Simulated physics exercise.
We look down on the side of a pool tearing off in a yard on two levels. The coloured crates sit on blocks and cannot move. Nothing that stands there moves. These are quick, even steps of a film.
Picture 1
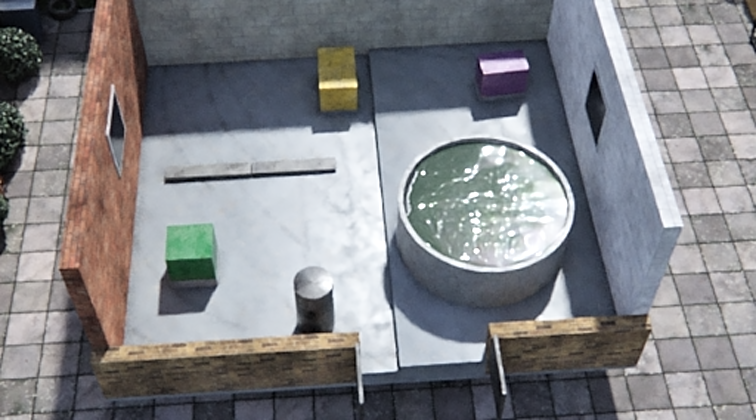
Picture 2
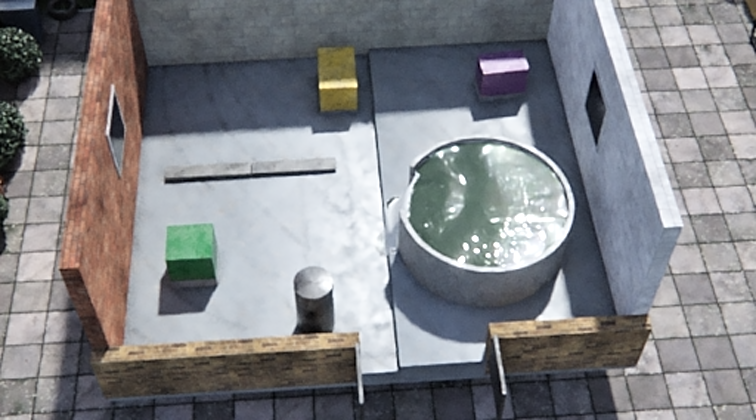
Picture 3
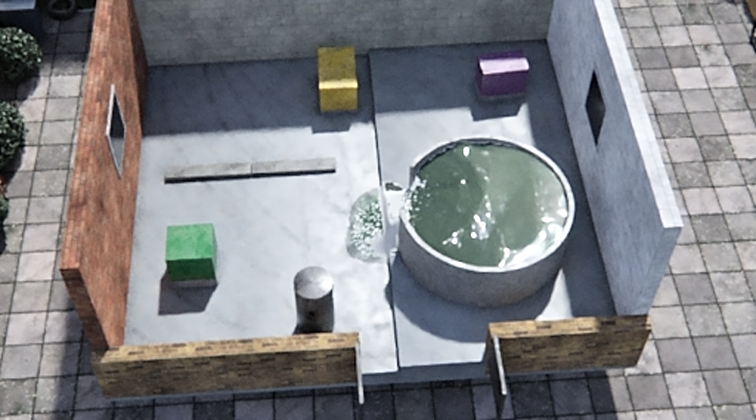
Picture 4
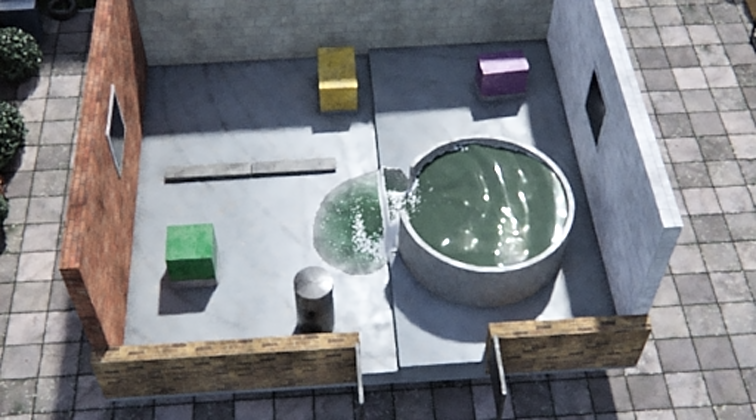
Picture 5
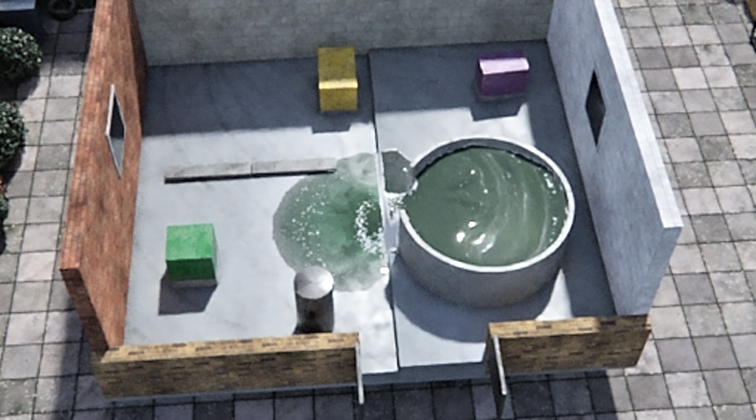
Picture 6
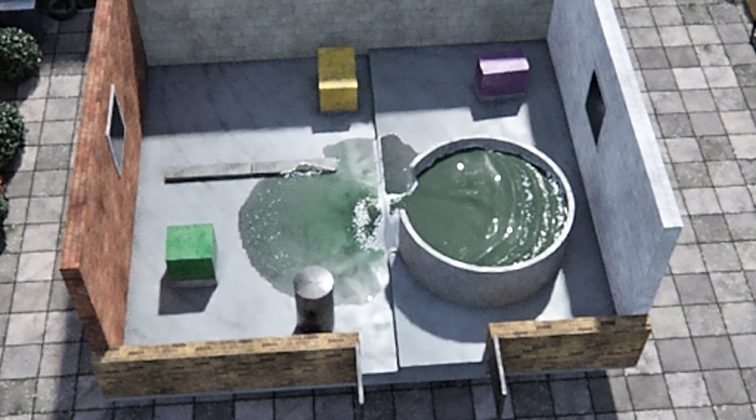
In a walled yard, green water pours from the left side of a round pool, spreading leftward across the grey floor.
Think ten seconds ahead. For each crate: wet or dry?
The purple crate stays dry; the green crate gets wet; the yellow crate gets wet.
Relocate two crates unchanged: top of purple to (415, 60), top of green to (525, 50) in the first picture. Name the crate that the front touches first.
First comes the yellow-painted one.
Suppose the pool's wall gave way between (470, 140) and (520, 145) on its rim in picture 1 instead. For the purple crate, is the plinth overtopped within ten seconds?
Then: Purple gets wet.
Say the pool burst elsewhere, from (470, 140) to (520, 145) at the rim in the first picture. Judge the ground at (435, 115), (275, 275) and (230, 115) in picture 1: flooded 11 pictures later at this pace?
In that order: Flooded, not flooded, dry.
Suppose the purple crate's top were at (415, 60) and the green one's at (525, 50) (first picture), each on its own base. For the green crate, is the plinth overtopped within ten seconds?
In short: The green one is safe.
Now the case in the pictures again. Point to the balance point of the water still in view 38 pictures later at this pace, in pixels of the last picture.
Close to (317, 220).
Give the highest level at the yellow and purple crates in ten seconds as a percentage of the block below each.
About 230 and 10 per cent.
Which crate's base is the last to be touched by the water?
Last comes the purple-painted one.
A moment on, water covers 40 % of the floor; the purple crate not reached, the green crate water round its plinth, the yellow crate water round its plinth.
Next, water covers 55 % of the floor; the purple crate not reached, the green crate water round its plinth, the yellow crate water round its plinth.
Then, water covers 55 % of the floor; the purple crate not reached, the green crate water round its plinth, the yellow crate water round its plinth.
Later, water covers 65 % of the floor; the purple crate not reached, the green crate water round its plinth, the yellow crate water round its plinth.
In the end, water covers 65 % of the floor; the purple crate stayed above the water, the green crate was topped, the yellow crate was topped.
